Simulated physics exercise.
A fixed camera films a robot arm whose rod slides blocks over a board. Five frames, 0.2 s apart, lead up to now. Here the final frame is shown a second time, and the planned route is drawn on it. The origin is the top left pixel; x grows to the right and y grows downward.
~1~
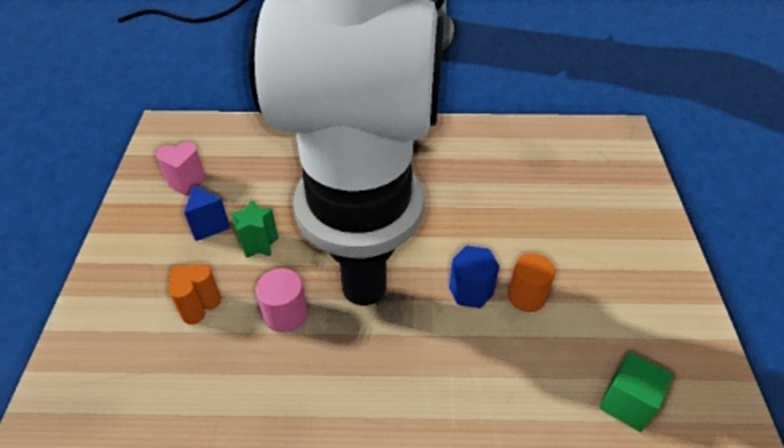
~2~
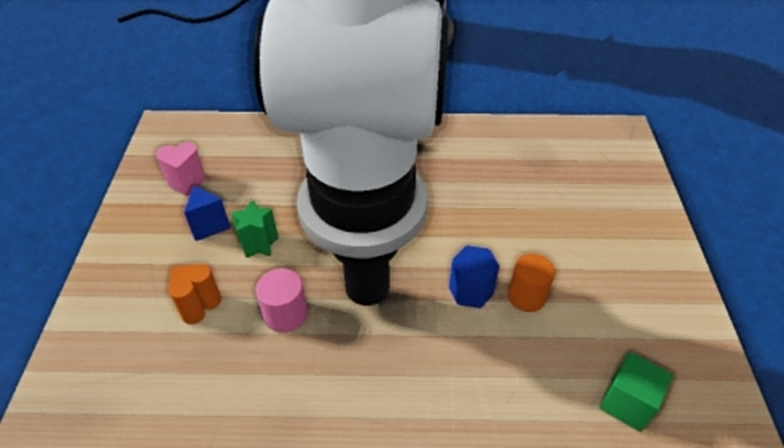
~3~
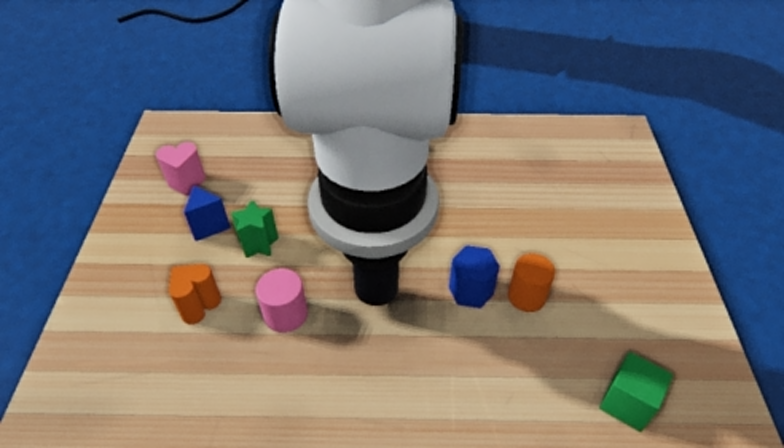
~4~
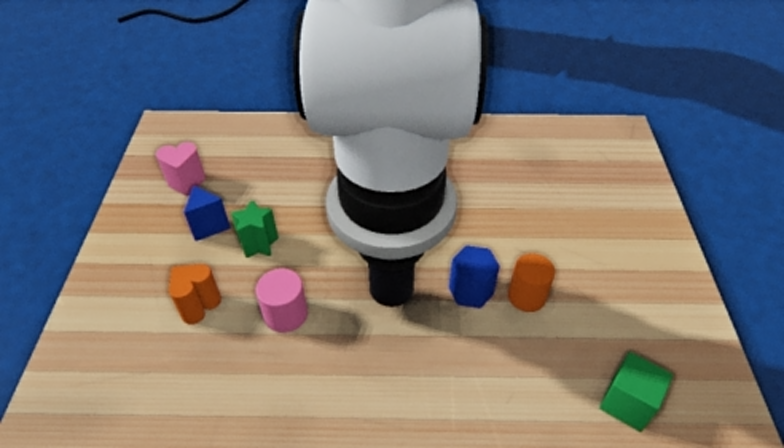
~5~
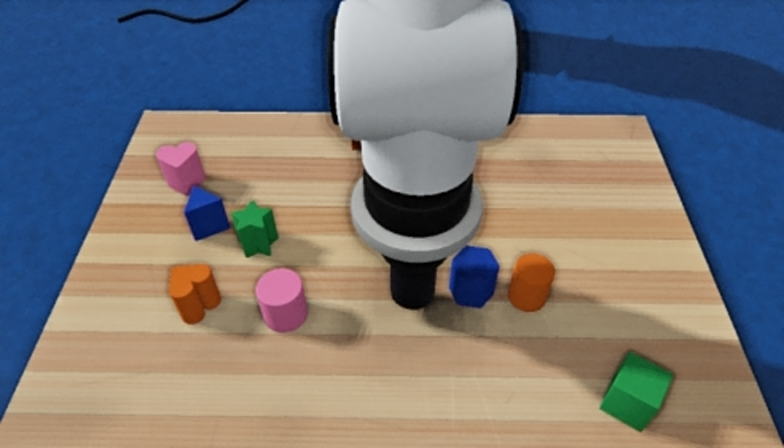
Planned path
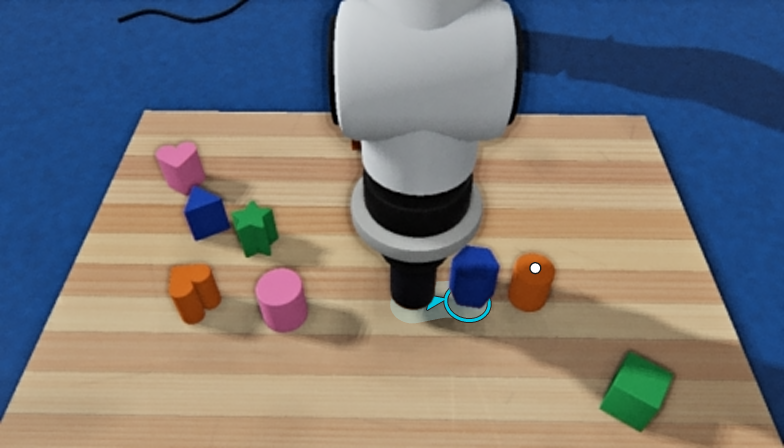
A robotic arm with a black rod slid slowly to the right across a wooden board, nearing a blue block beside an orange cylinder, while all the colored blocks around it stayed still.
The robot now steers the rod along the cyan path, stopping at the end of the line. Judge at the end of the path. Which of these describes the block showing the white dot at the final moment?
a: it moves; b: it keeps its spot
a.
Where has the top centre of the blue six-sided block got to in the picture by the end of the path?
Its top centre is at about (508, 255).
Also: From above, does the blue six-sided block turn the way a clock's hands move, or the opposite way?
Watching from overhead, you'd notice the blue six-sided block rotating counter-clockwise.
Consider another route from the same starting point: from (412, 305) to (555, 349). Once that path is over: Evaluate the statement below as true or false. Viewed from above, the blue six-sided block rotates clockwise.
That claim is false.
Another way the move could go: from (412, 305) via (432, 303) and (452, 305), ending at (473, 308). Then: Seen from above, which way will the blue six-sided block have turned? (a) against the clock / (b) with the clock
The correct letter is a.
The line goes from (412, 305) via (430, 301) and (449, 299), ending at (467, 302); the dot is on the orange cylinder.
The first path, step by step. Halfway along, rod at (441, 287); blue six-sided block at (484, 260).
At the end, rod at (470, 289); blue six-sided block at (508, 255), turned 20° anticlockwise; orange cylinder at (549, 268).
